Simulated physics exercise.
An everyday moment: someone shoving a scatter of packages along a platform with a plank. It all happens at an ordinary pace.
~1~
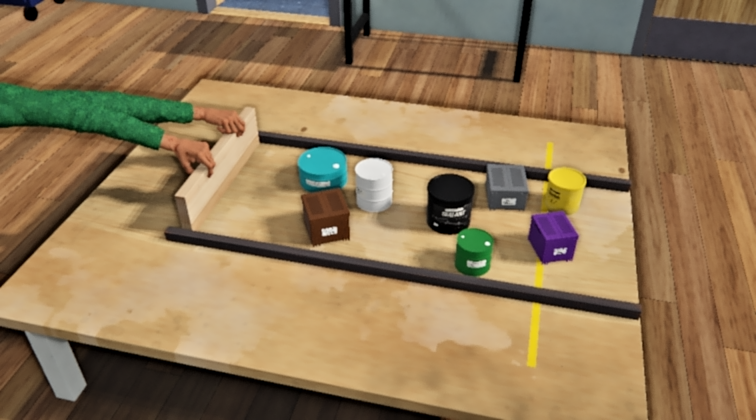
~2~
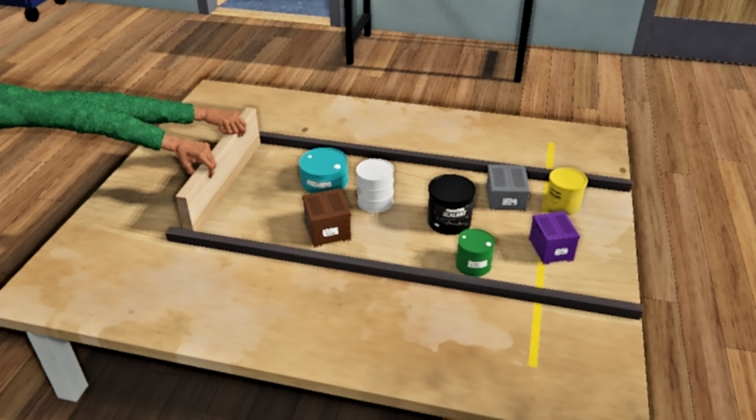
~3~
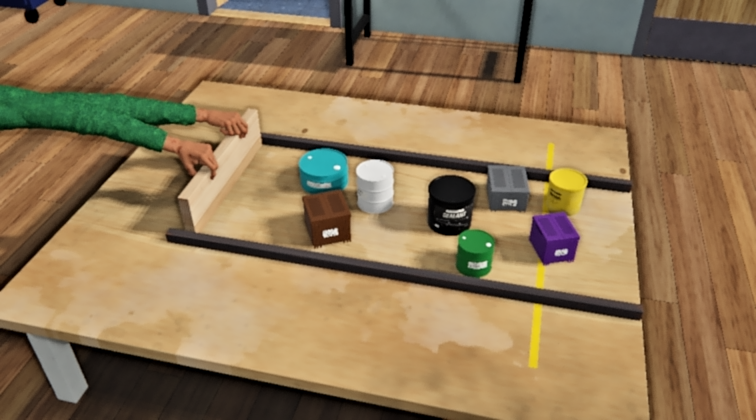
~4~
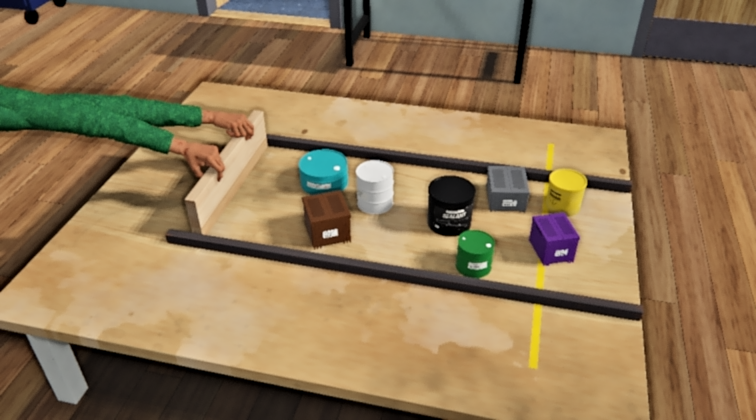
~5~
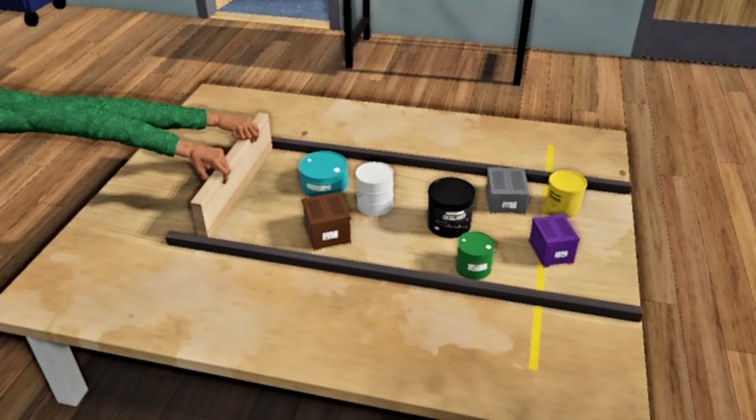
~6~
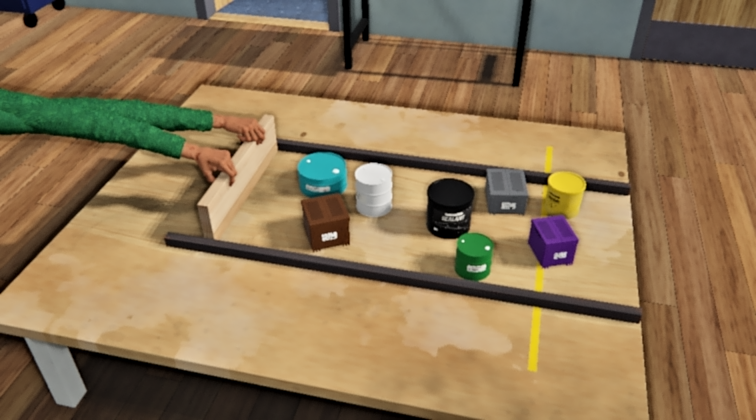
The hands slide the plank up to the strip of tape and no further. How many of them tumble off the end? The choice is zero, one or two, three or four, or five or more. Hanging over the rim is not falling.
In the end the number that fall off is one or two.
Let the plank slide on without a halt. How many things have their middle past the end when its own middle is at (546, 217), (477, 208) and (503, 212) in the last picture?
The counts: 1, 0 and 0.
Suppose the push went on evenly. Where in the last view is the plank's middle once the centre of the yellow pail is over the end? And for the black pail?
About (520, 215), and (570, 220) for the other.
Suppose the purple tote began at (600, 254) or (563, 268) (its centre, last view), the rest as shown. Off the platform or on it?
In that order, it survives; stays on.
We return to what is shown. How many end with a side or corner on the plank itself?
The number is 3.
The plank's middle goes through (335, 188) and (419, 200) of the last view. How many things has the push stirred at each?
By then 3, and 4.
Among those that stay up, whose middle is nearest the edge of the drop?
The purple tote ends nearest.
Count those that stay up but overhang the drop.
The number is 2.
A little later, none off yet; yellow pail at rest near (564, 196); purple tote at rest near (552, 242); grey tote at rest near (506, 192).
Next, none off yet; yellow pail at rest near (564, 196); purple tote at rest near (552, 242); grey tote moving near (510, 192).
When it is over, the number that fall off is one or two; down, yellow pail.
